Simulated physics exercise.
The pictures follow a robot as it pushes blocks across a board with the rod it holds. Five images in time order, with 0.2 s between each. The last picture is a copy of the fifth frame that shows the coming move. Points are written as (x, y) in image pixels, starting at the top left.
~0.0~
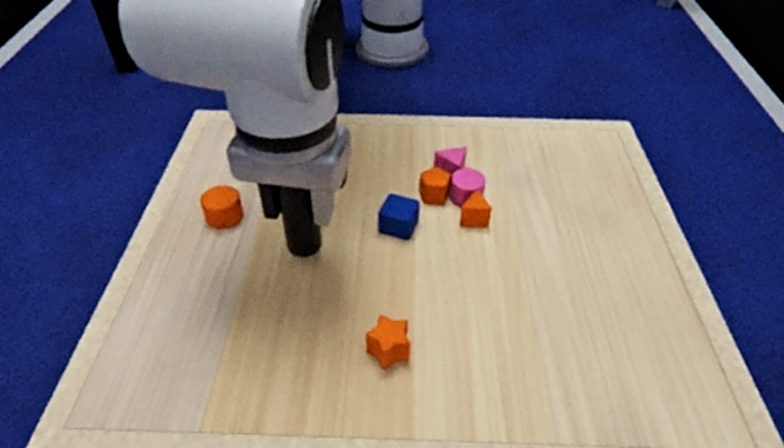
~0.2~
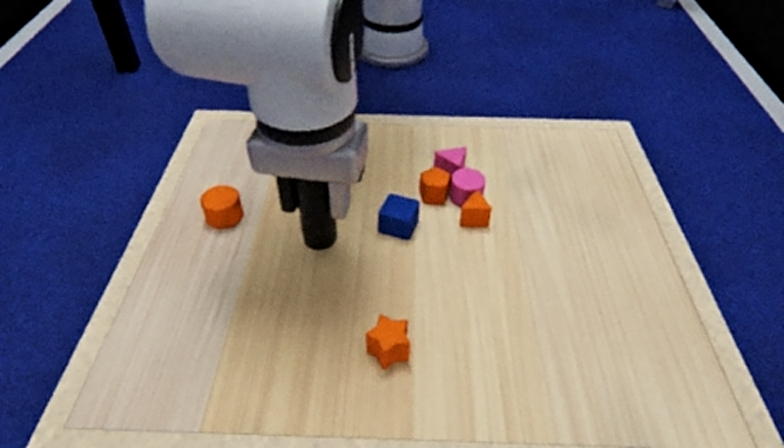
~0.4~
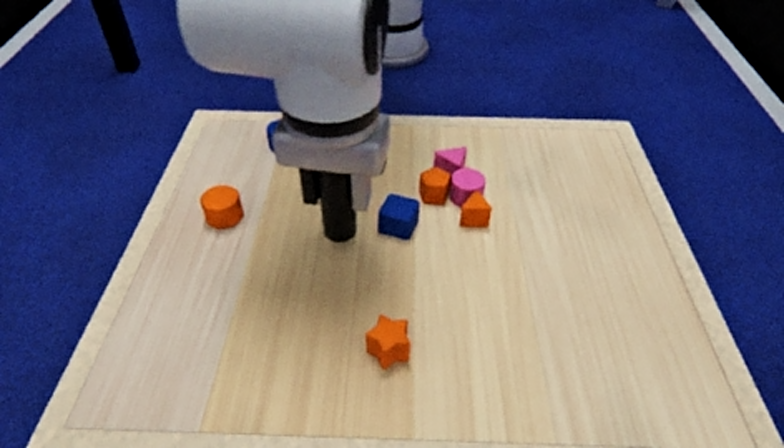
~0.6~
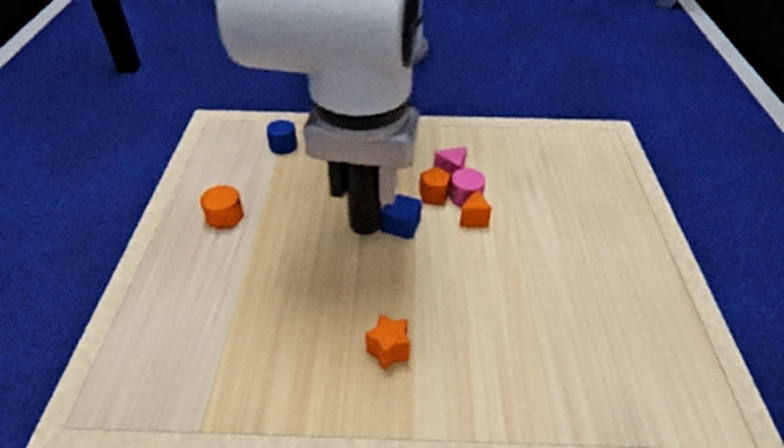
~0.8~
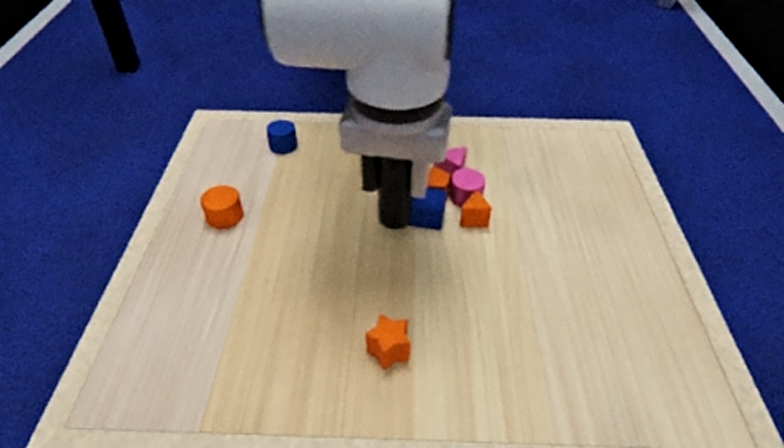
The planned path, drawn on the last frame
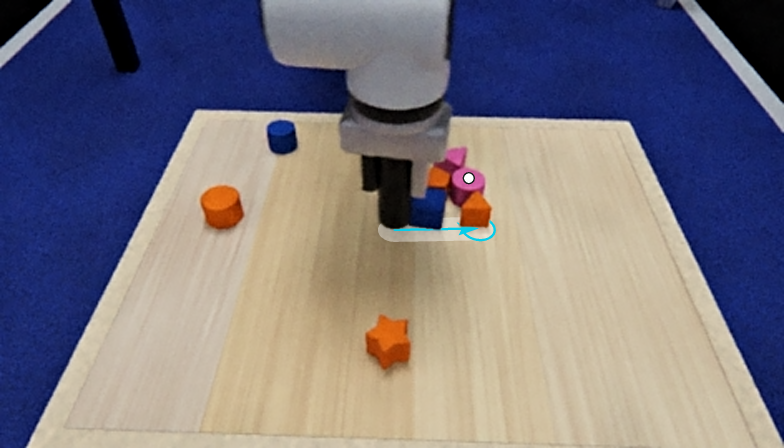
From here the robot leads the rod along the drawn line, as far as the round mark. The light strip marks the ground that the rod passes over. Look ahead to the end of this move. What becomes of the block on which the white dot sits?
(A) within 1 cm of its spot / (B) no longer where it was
It's B.
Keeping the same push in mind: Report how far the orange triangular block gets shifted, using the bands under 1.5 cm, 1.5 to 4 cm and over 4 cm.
It shifts 1.5 to 4 cm.
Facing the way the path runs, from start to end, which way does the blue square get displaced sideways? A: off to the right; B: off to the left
Answer: B.
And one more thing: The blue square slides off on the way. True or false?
The claim holds.
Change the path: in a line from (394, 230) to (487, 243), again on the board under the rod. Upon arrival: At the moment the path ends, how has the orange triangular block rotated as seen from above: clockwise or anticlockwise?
Seen from above, its turn is counter-clockwise.
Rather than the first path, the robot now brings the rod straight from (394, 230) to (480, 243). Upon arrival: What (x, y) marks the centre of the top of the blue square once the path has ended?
Its top middle will sit at (461, 197).
Drawn move, from (394, 230) directly to (478, 228); the dot is on the pink cylinder.
On the path given first. Halfway along, rod at (438, 217); blue square at (455, 190), turned 50° anticlockwise; orange five-sided block at (437, 172), turned 25° anticlockwise; pink cylinder at (475, 173); orange triangular block at (481, 201).
At the end, rod at (481, 216); blue square at (471, 187), turned 100° anticlockwise; orange five-sided block at (436, 172), turned 30° anticlockwise; pink cylinder at (478, 166); orange triangular block at (504, 201), turned 50° anticlockwise.
